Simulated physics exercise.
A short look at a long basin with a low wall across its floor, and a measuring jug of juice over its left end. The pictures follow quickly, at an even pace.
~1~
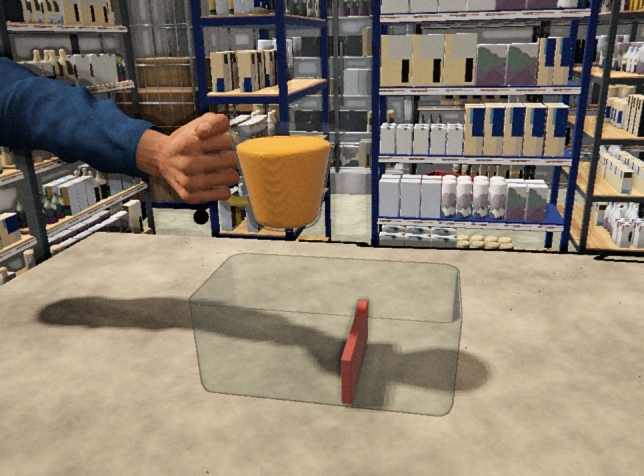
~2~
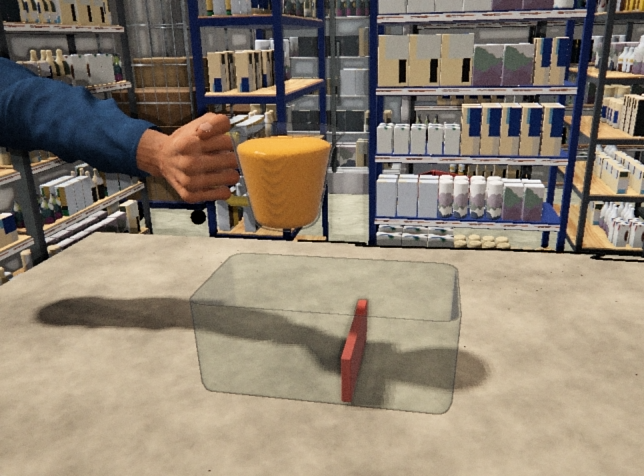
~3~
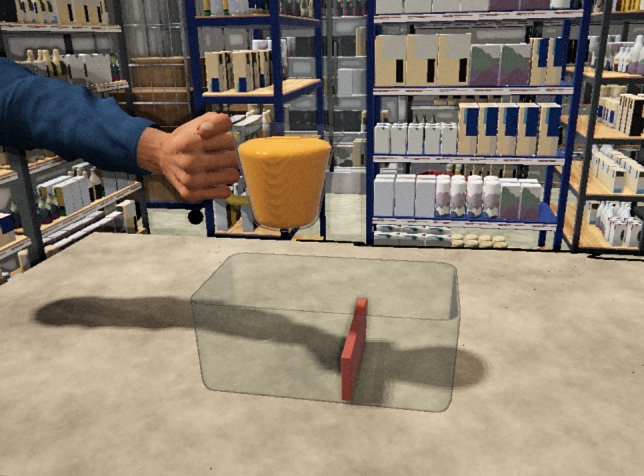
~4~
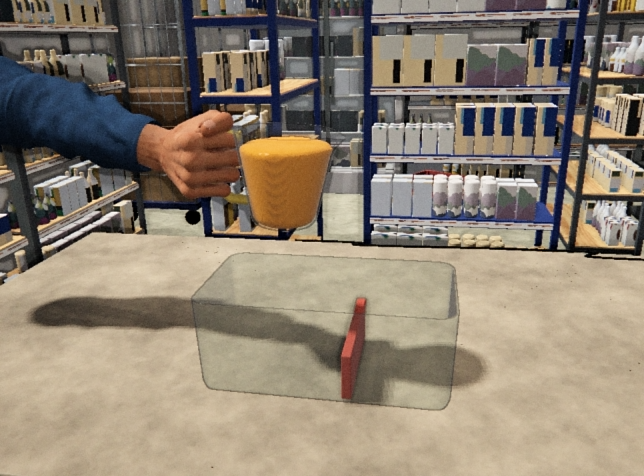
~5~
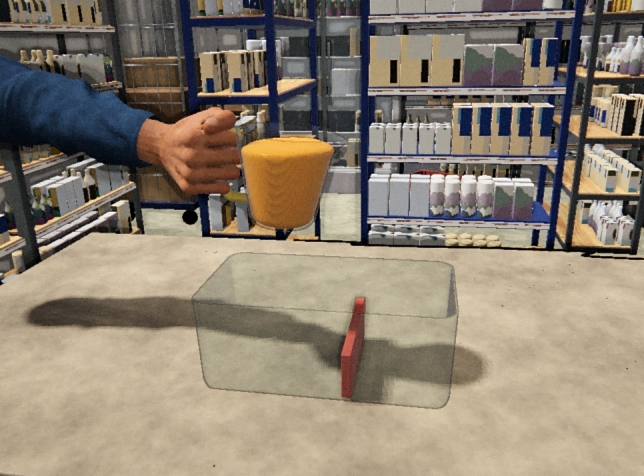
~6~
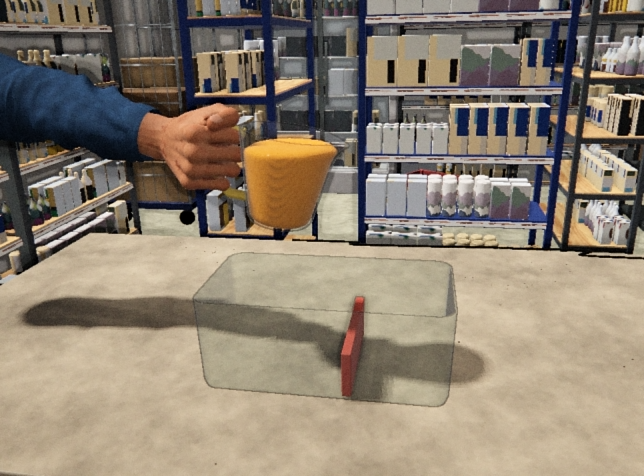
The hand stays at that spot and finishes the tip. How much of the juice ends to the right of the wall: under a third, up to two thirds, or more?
The share right of the wall is over two thirds.
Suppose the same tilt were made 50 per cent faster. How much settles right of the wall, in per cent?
Close to 90 per cent.
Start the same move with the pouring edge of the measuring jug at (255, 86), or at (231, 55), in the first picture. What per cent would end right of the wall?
About 5 and 5 per cent.
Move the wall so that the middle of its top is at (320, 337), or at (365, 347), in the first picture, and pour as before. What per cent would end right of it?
About 95 and 75 per cent.
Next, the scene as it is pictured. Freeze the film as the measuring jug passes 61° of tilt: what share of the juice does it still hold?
Near 70 %.
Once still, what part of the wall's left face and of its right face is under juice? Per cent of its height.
Near 0 on the left, 60 on the right.
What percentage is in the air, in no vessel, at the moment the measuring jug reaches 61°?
It comes to 20 per cent or so.
A moment on, the measuring jug is tipped part way and 72 per cent is still to pour, 0 is left of the wall and 9 right of it.
Next, the measuring jug is tipped on its side and 14 per cent is still to pour, 1 is left of the wall and 71 right of it.
Then the measuring jug is tipped right over and 0 per cent is still to pour, 5 is left of the wall and 93 right of it.
Later the measuring jug is tipped right over and 0 per cent is still to pour, 5 is left of the wall and 93 right of it.
At rest 5 per cent lies left of the wall, 93 right of it and 1 outside.
